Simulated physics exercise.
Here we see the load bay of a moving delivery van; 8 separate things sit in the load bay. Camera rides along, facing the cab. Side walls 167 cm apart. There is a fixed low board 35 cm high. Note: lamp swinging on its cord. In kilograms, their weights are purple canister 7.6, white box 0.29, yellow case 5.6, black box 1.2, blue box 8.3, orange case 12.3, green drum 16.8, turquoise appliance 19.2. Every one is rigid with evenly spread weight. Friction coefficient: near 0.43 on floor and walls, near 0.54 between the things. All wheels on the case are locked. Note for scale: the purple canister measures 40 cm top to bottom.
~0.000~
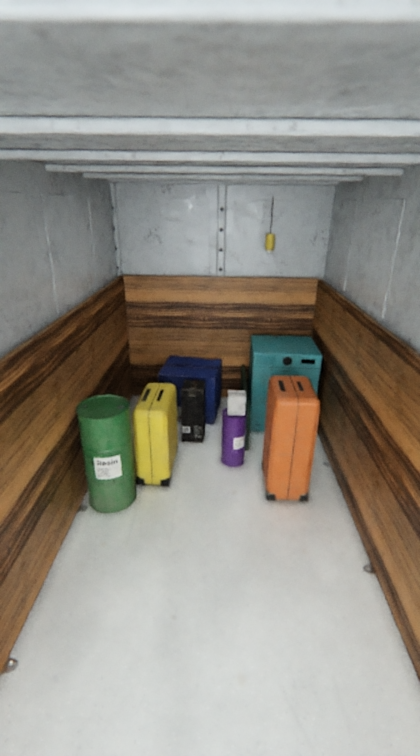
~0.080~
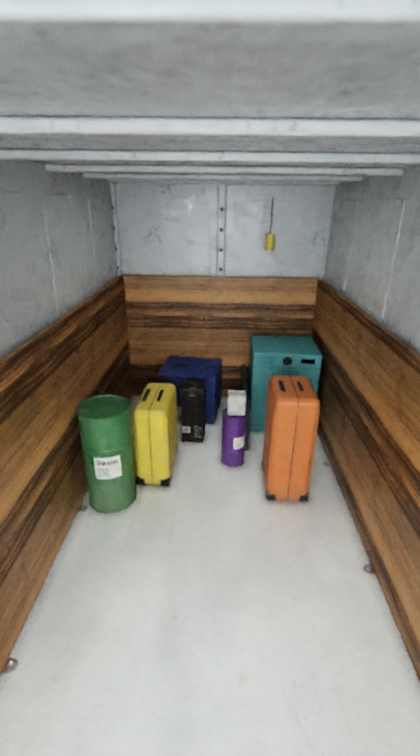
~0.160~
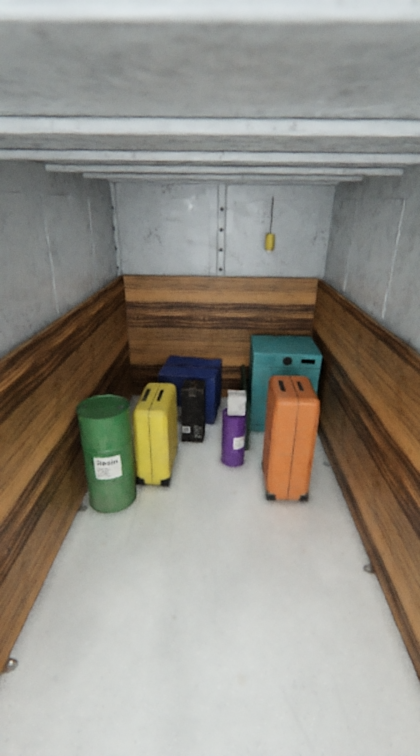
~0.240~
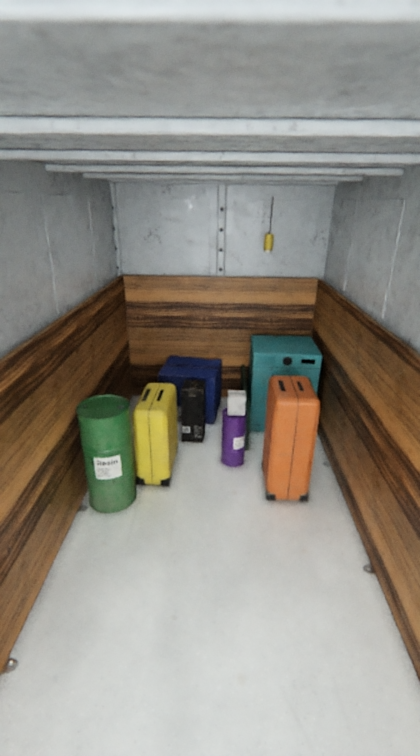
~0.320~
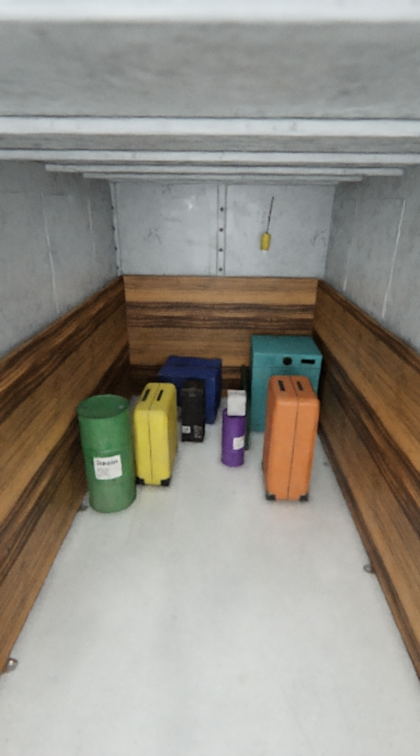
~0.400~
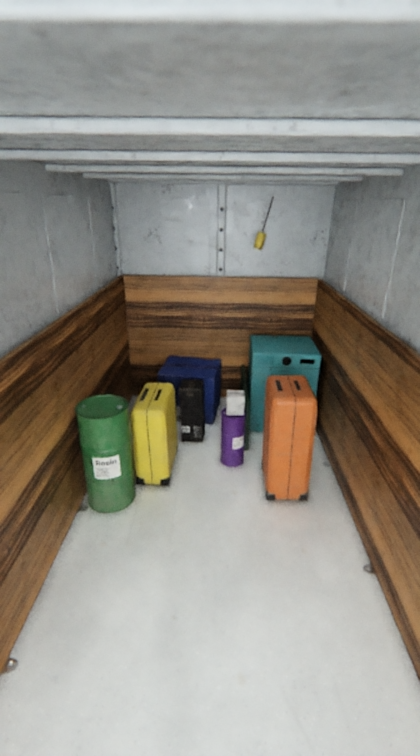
Luggage, boxes and a green drum stay still while a yellow lamp swings slightly left.
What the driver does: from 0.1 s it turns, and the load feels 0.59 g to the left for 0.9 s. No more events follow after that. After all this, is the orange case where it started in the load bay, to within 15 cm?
The orange case shifts away, I'd say.
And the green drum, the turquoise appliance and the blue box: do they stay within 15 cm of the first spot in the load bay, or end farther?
In short, the green drum stays close to home, the turquoise appliance stays close to home, the blue box leaves its position.
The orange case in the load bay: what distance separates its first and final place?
It ends up around 66 cm from its start.
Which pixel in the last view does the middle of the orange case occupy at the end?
It finishes at roughly (191, 468).
By 0.60 s, force 0.59 g left; orange case tilted 13° near (275, 435); black box tilted 21°; white box tilted 9°.
By 0.80 s, force 0.47 g left; orange case tilted 45° near (241, 438); black box on its side; white box tilted 45°.
By 0.90 s, force 0.24 g left; white box now off its perch; orange case tilted 73° near (214, 450); black box on its side.
By 1.10 s, steady run; orange case on its side near (192, 462); black box on its side; purple canister on its side.
When it is over (2.7 s), off its perch, white box; lying over in the load bay, purple canister, black box and orange case; not toppled but over 15 cm from the start, yellow case and blue box; the other 2 within 15 cm of the start. In the last view, orange case near (191, 468).
